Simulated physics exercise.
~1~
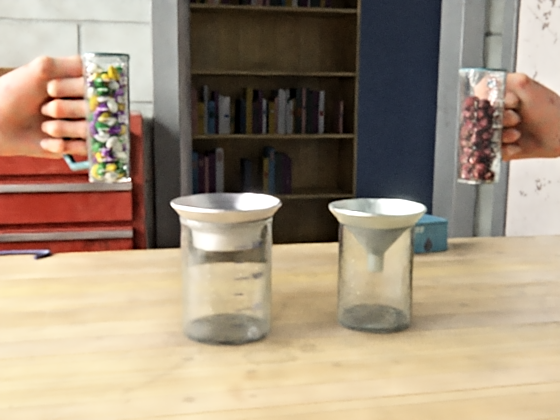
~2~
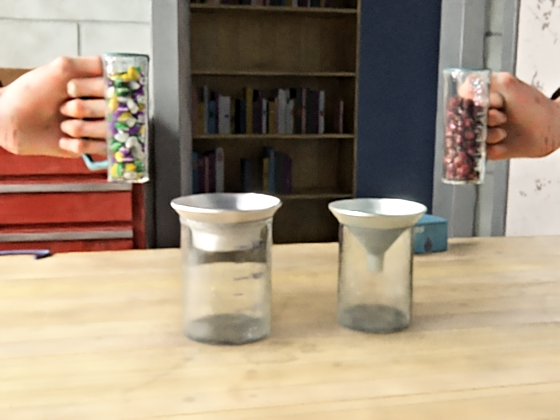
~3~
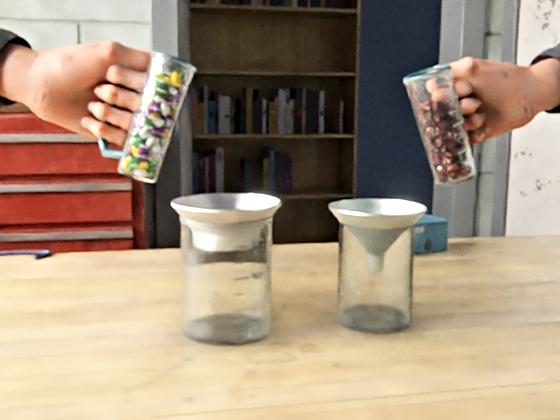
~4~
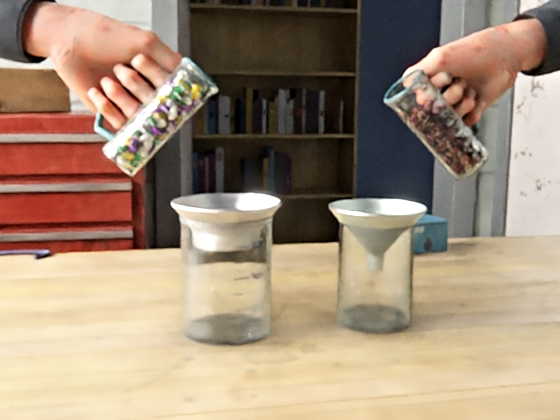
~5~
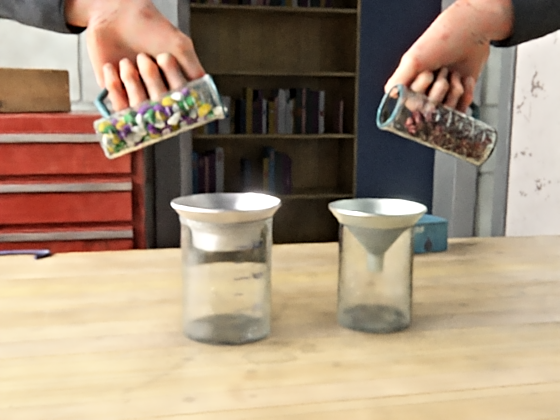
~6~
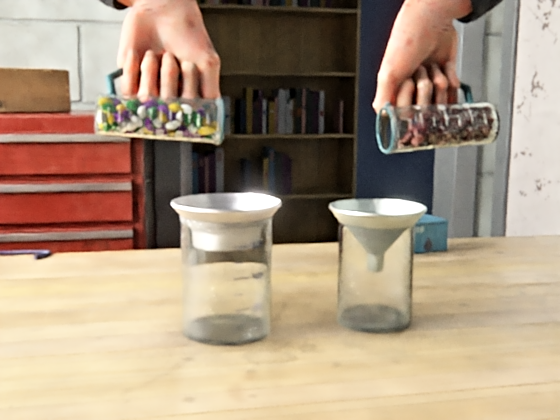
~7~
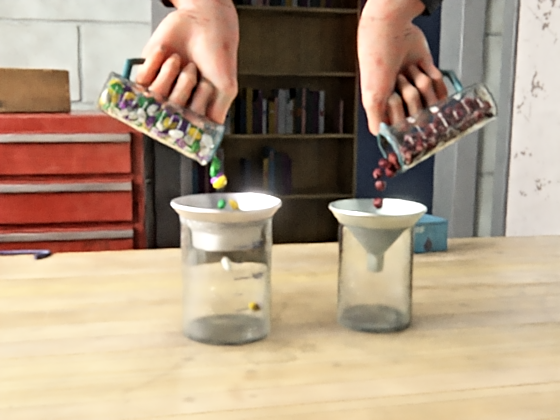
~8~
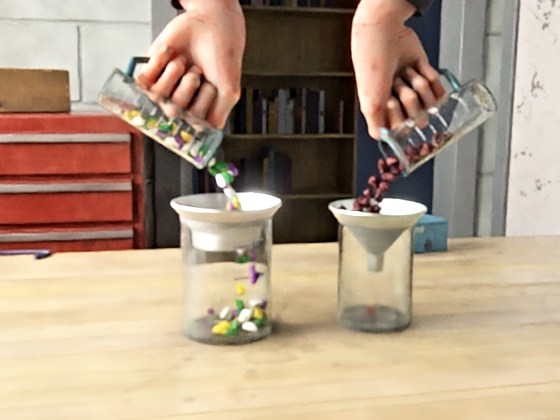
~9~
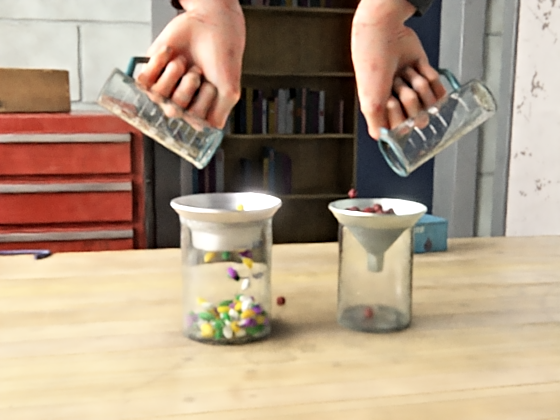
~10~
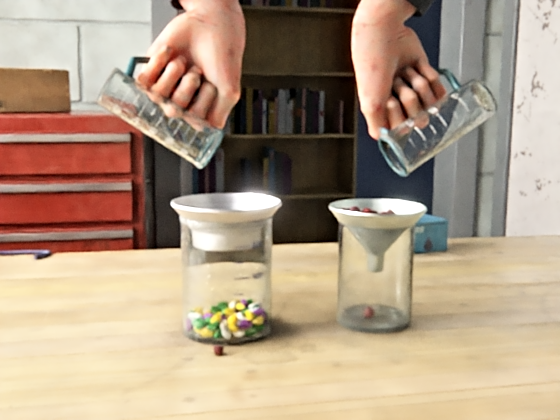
Two hands tipped clear cups of small pieces into funnels on glass jars, and the colourful mix on the left all dropped through, while the dark red pieces on the right mostly jammed in their funnel, with a stray one ending up on the table.
